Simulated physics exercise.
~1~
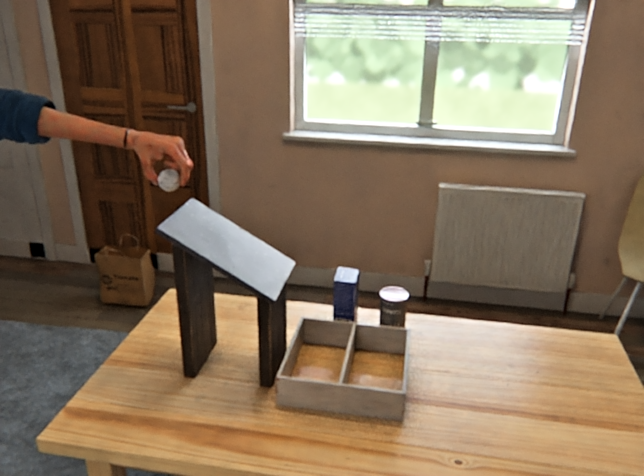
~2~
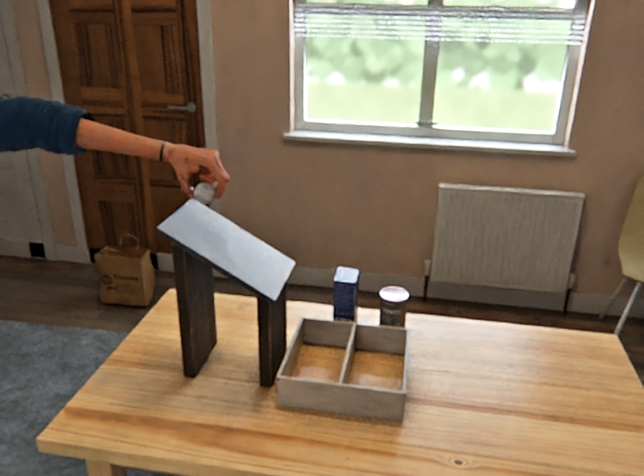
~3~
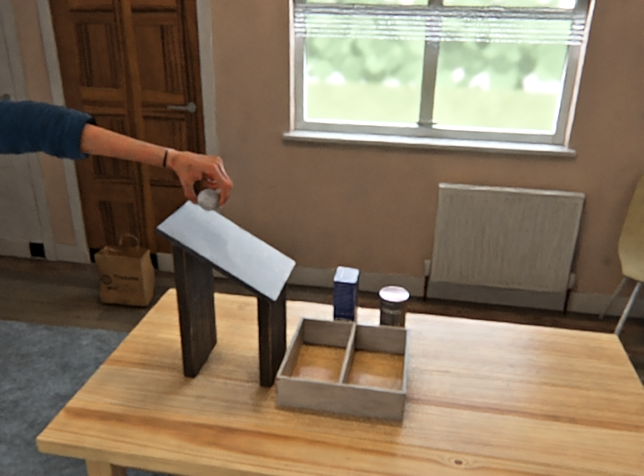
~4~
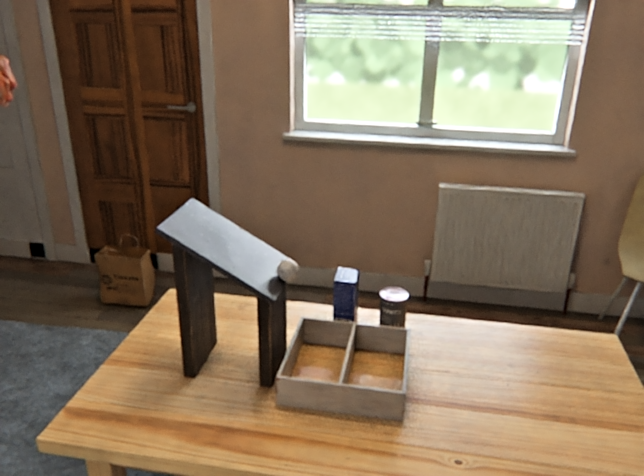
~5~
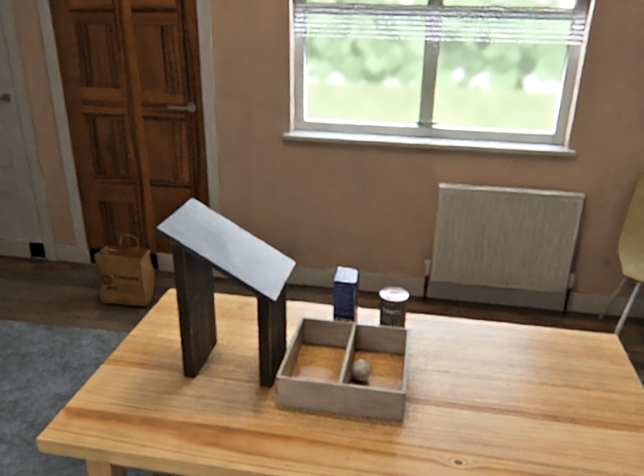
A hand held a small white ball above the raised end of a sloping board, lowered it onto the top and let go. The ball rolled down to the right, dropped off the lower edge and came to rest in the tray's farther bay.
